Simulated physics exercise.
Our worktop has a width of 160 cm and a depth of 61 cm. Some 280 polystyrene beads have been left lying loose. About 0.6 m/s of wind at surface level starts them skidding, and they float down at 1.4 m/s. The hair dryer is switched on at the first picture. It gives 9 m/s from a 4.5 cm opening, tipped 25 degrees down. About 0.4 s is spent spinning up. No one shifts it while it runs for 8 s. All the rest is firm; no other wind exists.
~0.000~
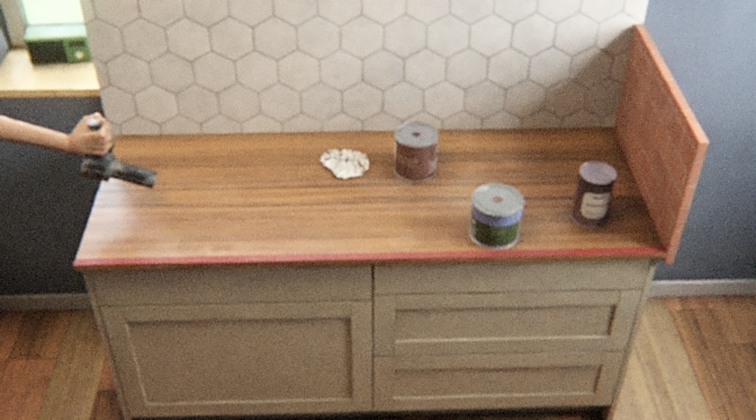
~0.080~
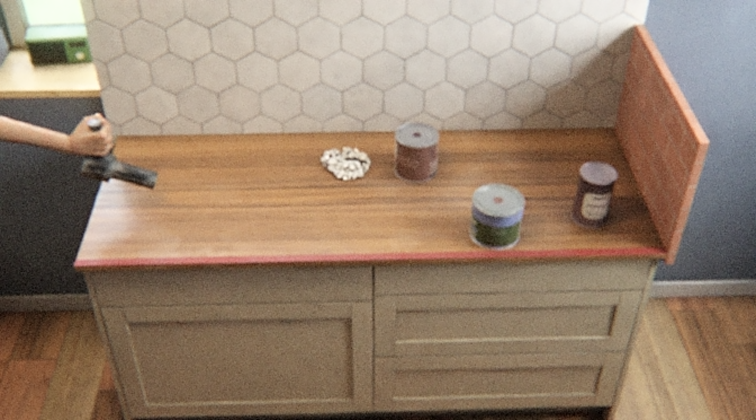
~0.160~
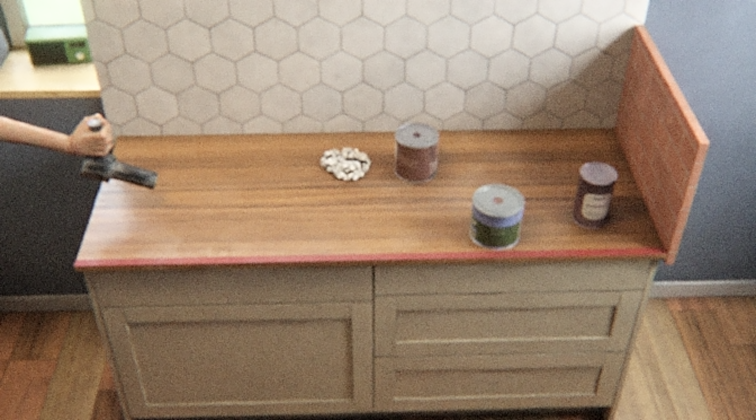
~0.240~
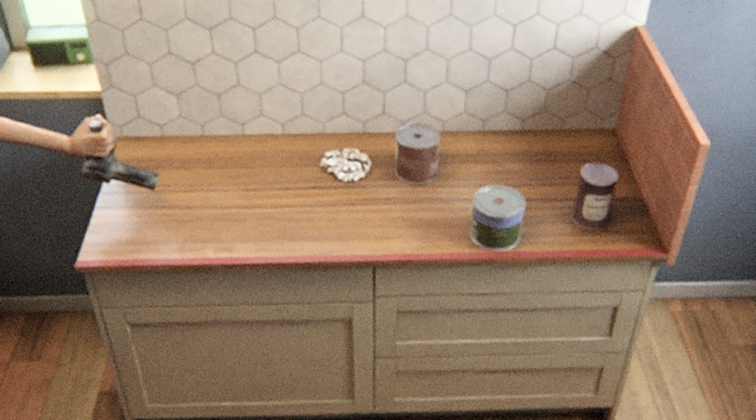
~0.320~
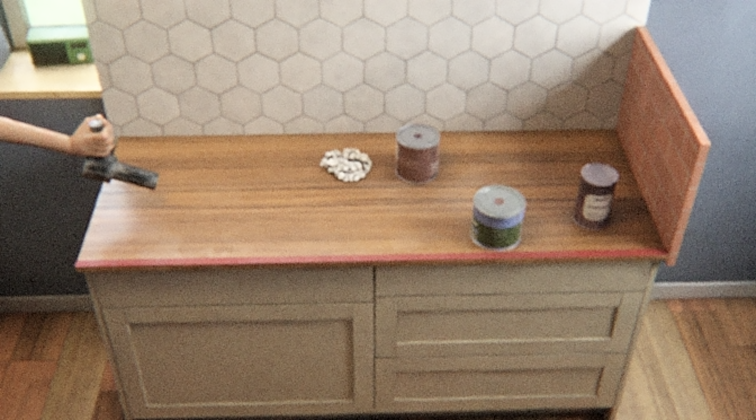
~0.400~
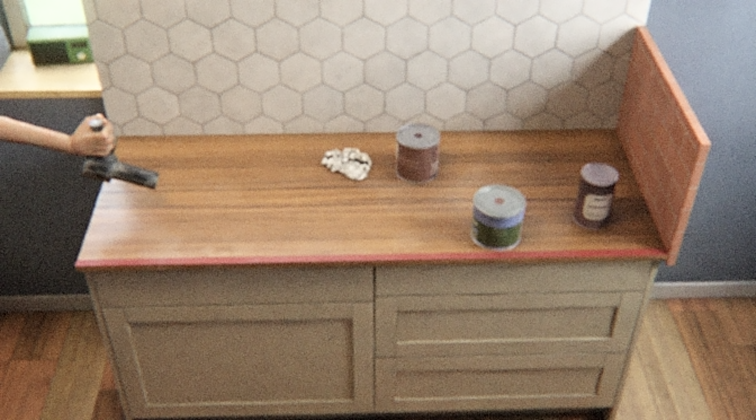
The clip opens on a wooden worktop with a small white pile and three containers, while a hand at the left holds a dark handheld device pointed across it. For most of the clip, the pile stays in place; at the end, a few bits shift slightly to the right, while the hand and containers stay still.
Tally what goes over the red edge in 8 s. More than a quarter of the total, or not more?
Not more than a quarter.
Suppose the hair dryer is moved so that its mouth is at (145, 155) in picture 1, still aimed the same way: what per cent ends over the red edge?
60 per cent, roughly.
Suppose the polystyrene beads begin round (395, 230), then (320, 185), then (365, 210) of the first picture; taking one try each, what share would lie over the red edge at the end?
It goes 90 %, then 15 %, then 70 %.
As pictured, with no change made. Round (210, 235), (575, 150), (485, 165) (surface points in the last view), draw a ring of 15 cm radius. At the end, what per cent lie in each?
0 %, 25 %, 60 %.
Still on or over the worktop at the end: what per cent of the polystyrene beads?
Roughly 100 in a hundred.
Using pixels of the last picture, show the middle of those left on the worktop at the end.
It lands close to (523, 160) in the last picture.
After 1.6 s the count stands so, 0 % are over the red edge; the middle of those still in play is near (558, 147).
After 2.6 s the count stands so, 0 % are over the red edge; the middle of those still in play is near (551, 155).
After 4.4 s the count stands so, 0 % are over the red edge; the middle of those still in play is near (535, 158).
After 8.0 s, at the end, 0 % are over the red edge; the middle of those still in play is near (523, 160).
